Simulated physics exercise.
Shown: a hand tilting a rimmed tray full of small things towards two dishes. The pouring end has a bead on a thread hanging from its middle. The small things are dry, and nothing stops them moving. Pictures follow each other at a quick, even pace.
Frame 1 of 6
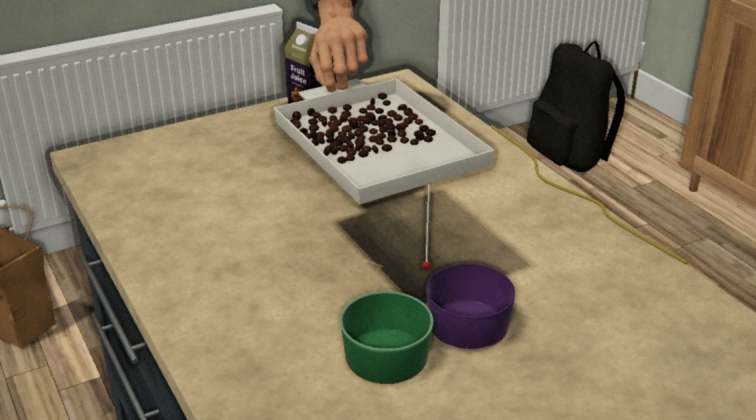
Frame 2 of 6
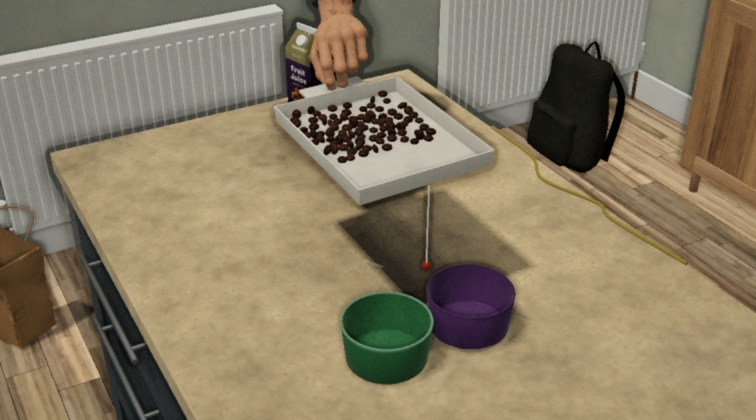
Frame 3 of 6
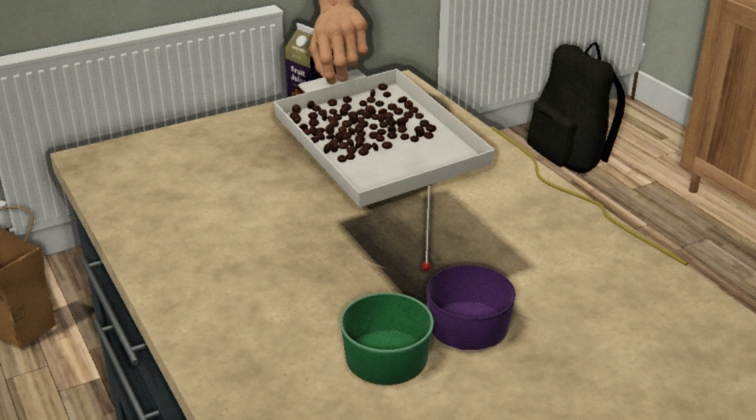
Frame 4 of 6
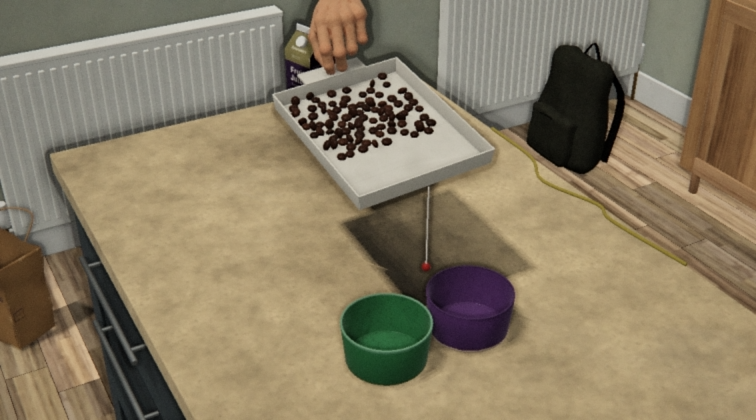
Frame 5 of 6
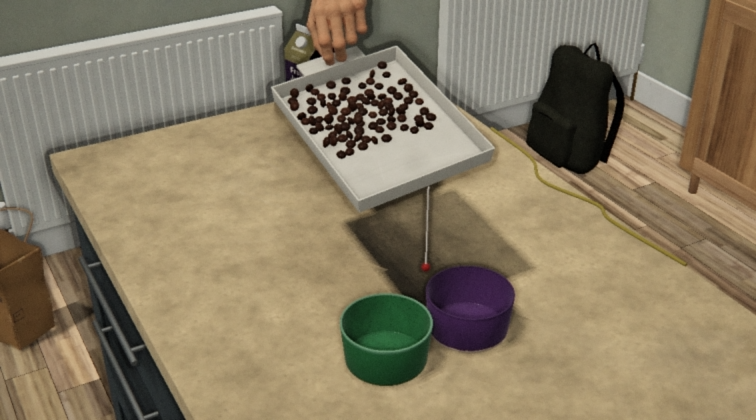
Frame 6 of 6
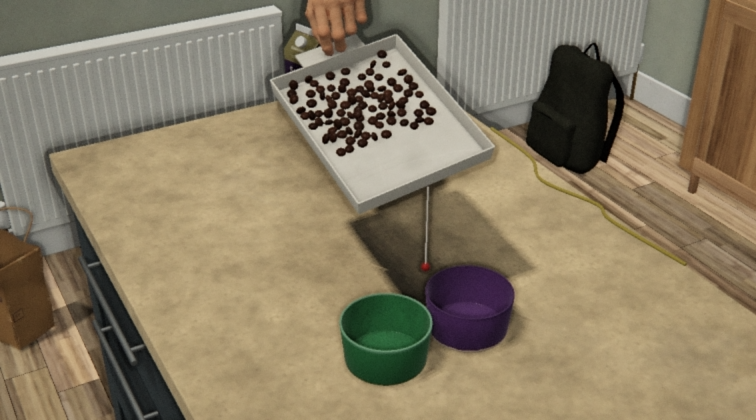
On a kitchen worktop, a hand raises the far end of a white rimmed tray of small dark brown pieces, gradually steepening its tilt towards a green dish and a purple dish, while its near edge dips slightly leftward.
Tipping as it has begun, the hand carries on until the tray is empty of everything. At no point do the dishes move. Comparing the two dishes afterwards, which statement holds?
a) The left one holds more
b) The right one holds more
(a) The left one holds more.
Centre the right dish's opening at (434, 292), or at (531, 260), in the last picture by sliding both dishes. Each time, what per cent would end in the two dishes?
70 % for the first, 0 % for the second.
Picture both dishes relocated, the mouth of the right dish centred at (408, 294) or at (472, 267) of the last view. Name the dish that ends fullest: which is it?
First the right-hand dish, then the left dish.
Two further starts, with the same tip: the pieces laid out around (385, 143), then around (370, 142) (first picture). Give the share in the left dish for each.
Around 80 then around 70 per cent.
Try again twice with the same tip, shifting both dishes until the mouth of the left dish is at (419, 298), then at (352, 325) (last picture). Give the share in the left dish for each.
First position: Some 40 %; second position: Some 50 %.
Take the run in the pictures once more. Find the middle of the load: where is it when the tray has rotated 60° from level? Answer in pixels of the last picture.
The load is centred around (375, 181).
Just after the last frame, tray tipped steeply; every one on the tray.
A moment on, tray tipped right over; roughly half on the tray; roughly half in the left dish; just a few outside both; just a few in the air.
Further on, tray tipped past a quarter turn; the larger part in the left dish; roughly a quarter outside both; just a few in the air.
When it is over, tray tipped past a quarter turn; the larger part in the left dish; not one in the right dish; roughly a quarter outside both.
